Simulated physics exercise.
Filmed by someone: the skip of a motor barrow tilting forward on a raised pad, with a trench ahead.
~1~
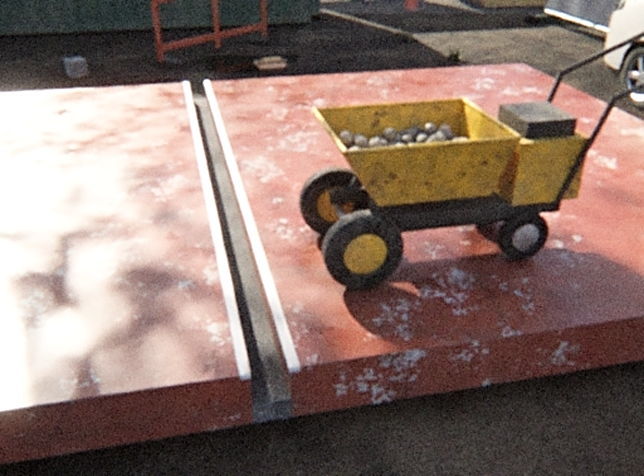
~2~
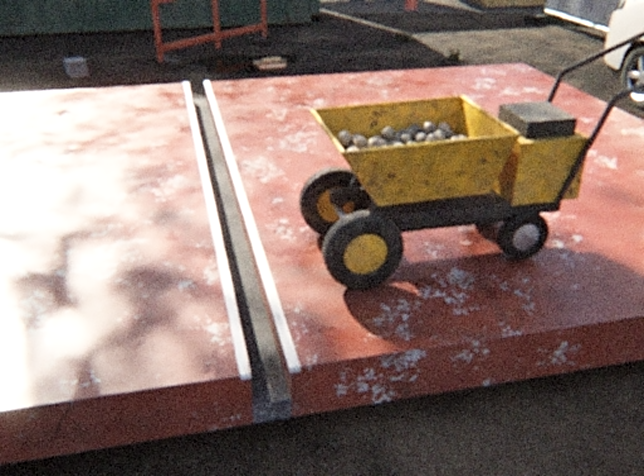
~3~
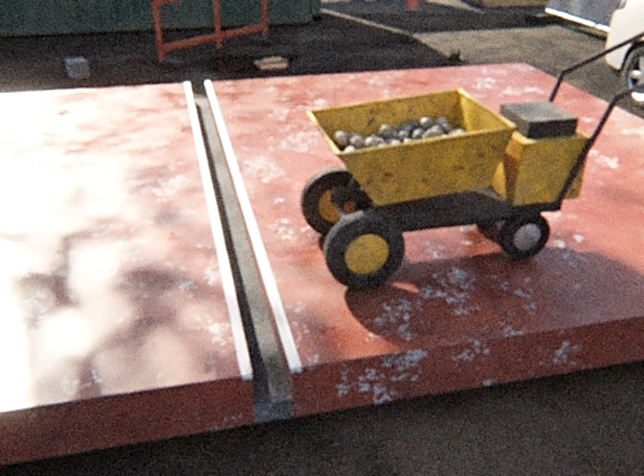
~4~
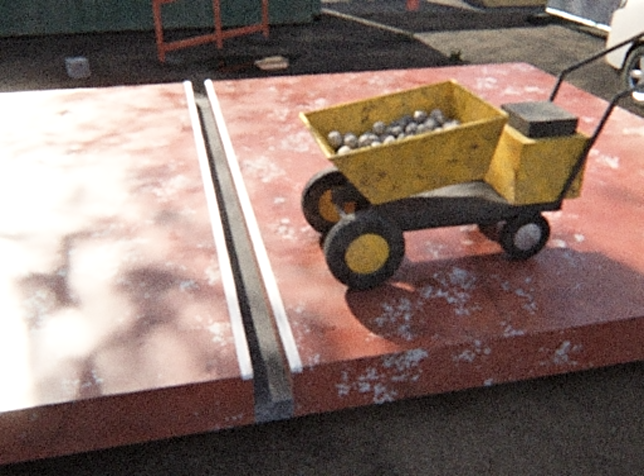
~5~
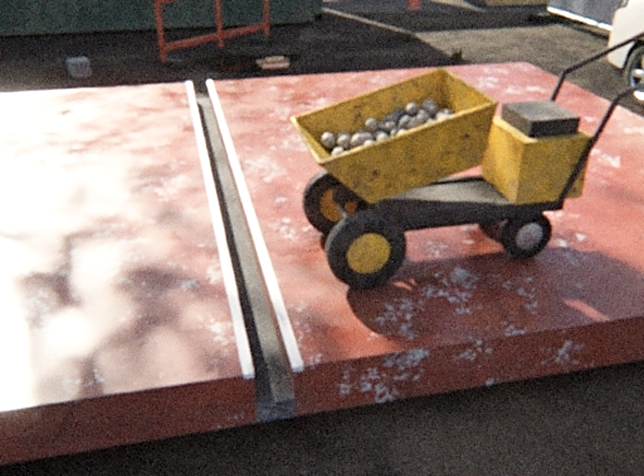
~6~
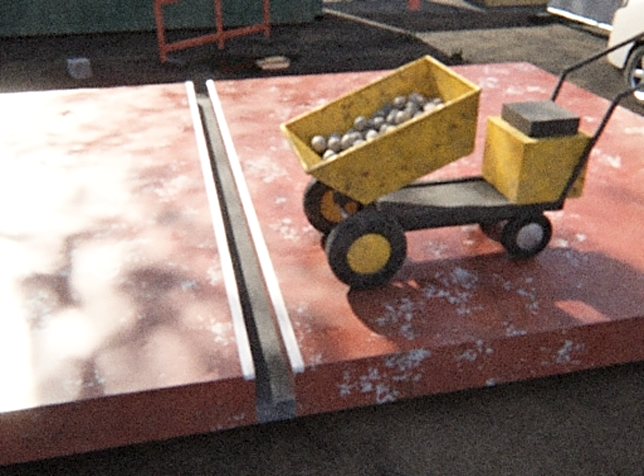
A yellow motor barrow's skip, loaded with grey pebbles, tilts forward toward the left.
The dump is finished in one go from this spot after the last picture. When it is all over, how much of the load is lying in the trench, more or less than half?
By then the trench holds less than half of it.
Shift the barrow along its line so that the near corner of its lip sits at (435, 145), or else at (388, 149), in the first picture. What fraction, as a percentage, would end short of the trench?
First place: Around 60 per cent. Second place: Around 20 per cent.
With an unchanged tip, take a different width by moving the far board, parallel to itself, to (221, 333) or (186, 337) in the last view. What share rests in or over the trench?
60 and 100 percent.
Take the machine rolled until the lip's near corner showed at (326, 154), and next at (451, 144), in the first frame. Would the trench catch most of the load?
One after the other: The lesser share and the lesser share.
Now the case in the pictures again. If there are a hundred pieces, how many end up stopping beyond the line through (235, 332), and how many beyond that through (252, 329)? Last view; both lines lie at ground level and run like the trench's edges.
Roughly 60 and 70 %.
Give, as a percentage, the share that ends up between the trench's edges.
That share is close to 35 %.
Just after the last frame, skip tipped steeply; every one in the skip.
A moment on, skip tipped right over; the larger part in the skip; just a few in or heaped over the trench; about a tenth beyond it; just a few falling.
Further on, skip tipped right over; about a tenth in the skip; roughly a quarter in or heaped over the trench; roughly two thirds beyond it.
When it is over, skip tipped right over; roughly a third in or heaped over the trench; roughly two thirds beyond it.
